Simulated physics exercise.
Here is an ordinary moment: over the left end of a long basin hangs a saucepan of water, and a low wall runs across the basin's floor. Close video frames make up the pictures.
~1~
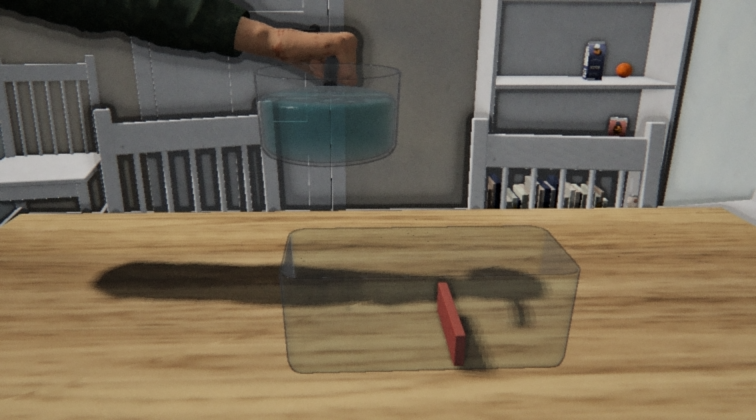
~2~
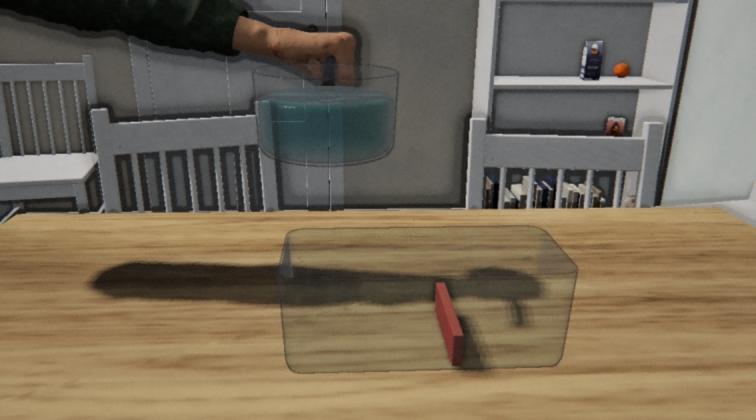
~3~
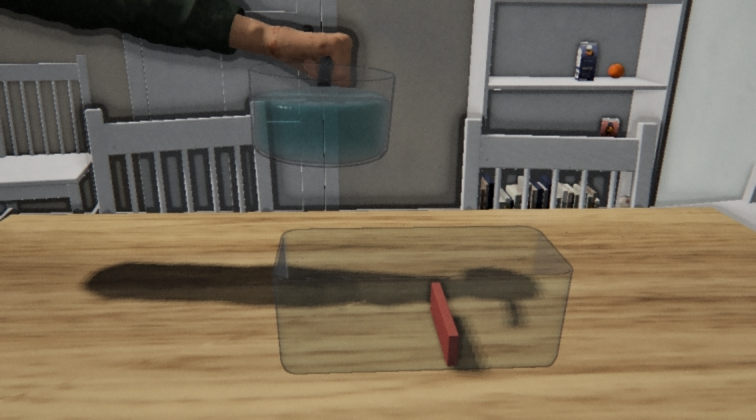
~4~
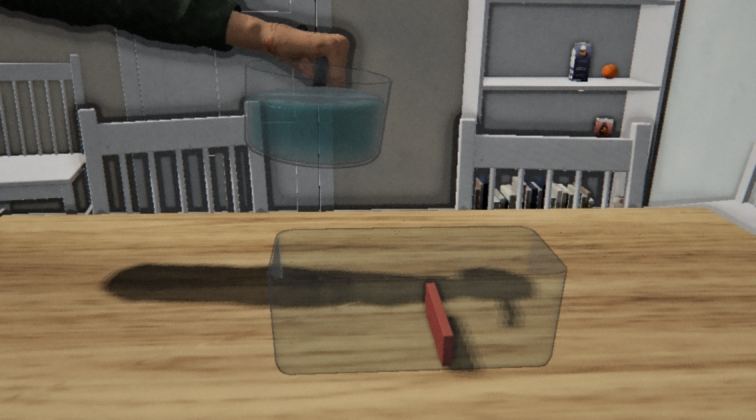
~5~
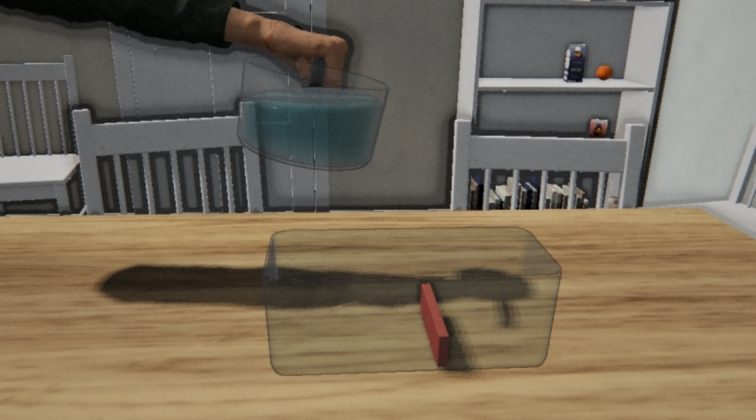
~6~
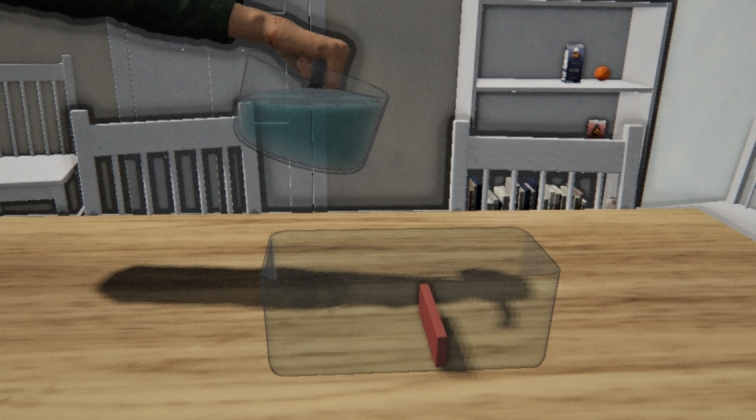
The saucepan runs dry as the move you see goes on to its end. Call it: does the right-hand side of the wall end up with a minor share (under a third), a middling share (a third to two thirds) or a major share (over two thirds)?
The right side gets a middling share.
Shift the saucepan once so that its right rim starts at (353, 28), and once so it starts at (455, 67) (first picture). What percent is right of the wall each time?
It comes to 15 % the first time and 75 % the second.
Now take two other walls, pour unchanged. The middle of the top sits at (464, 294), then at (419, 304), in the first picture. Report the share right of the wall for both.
About 30 and 75 per cent.
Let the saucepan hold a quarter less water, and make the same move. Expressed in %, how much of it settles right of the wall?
Estimate: Around 35 per cent.
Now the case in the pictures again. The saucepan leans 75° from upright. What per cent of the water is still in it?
I'd reckon near 50 percent is still held at that tilt.
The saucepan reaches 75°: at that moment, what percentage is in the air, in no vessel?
I'd say some 35 per cent.
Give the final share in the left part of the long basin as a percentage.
Roughly 50 per cent.
A moment on, the saucepan is tipped on its side and 52 per cent is still to pour, 3 is left of the wall and 11 right of it.
Next, the saucepan is tipped right over and 6 per cent is still to pour, 36 is left of the wall and 50 right of it.
Then the saucepan is tipped right over and 0 per cent is still to pour, 49 is left of the wall and 50 right of it.
Later the saucepan is tipped right over and 0 per cent is still to pour, 49 is left of the wall and 50 right of it.
Finally, 49 per cent lies left of the wall, 50 right of it and 1 outside.
